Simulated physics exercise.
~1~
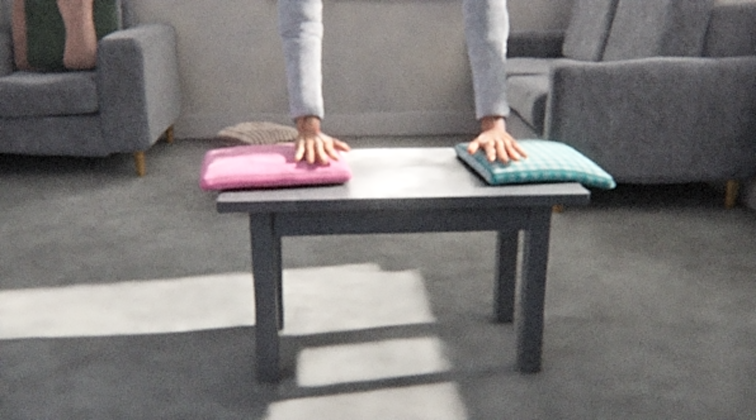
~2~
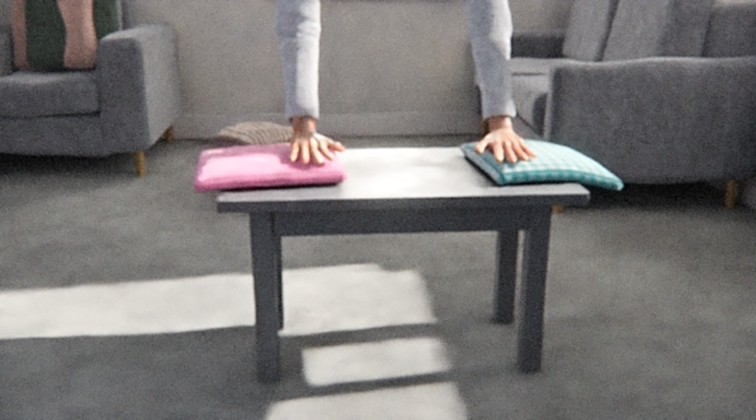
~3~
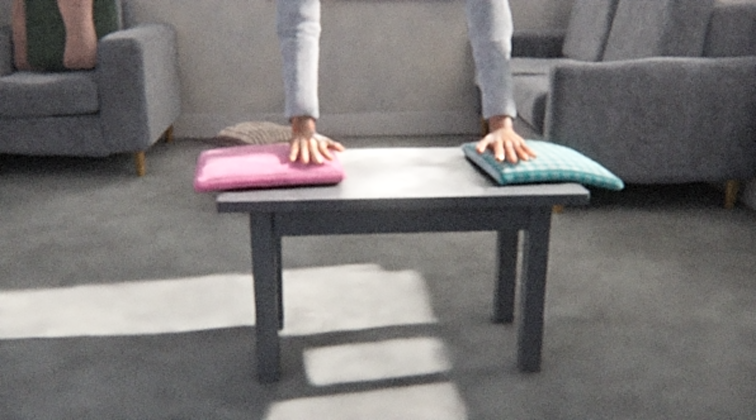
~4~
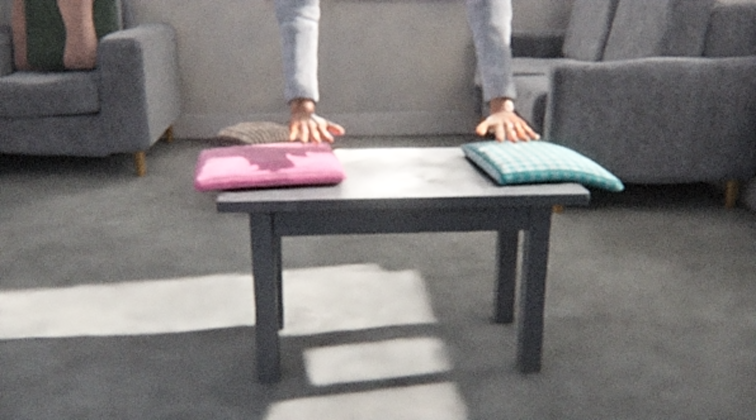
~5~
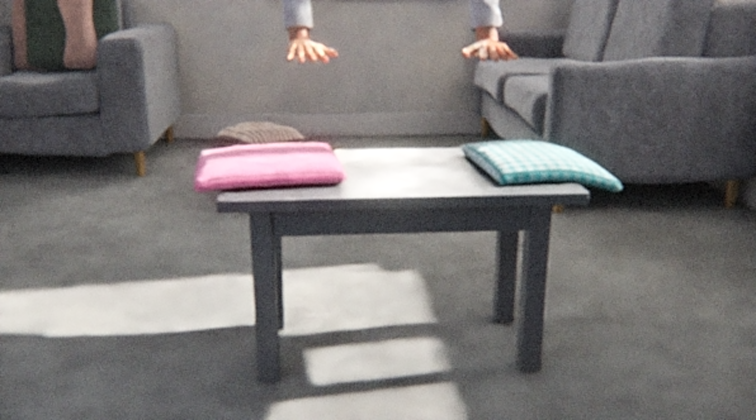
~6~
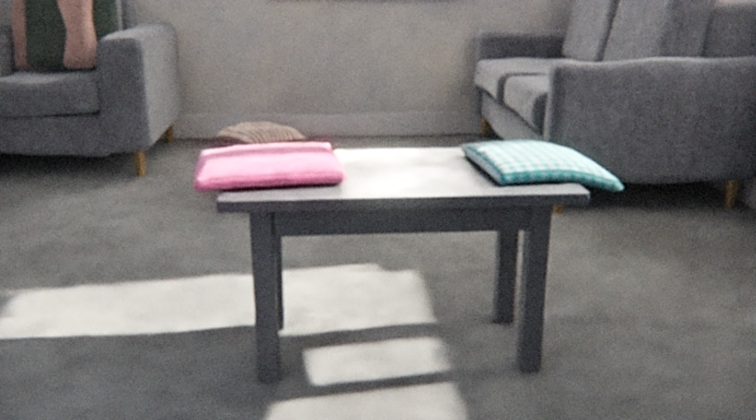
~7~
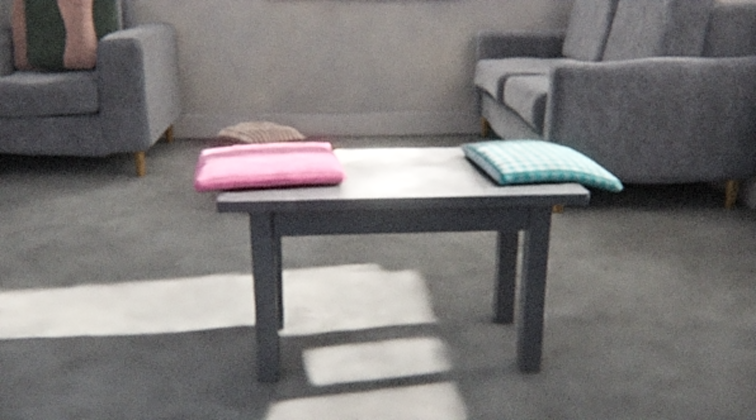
In a sunlit living room with gray sofas, a dark side table stands on the carpet, a pink seat pad at its left end and a turquoise one at its right. Two hands in pale sleeves press on the pads and nudge them slightly farther outward, so that both jut a little over the ends. The hands pause there, then let go and lift away together. They rise out of view, leaving the table untouched. Both pads stay on top, lying still at opposite ends.
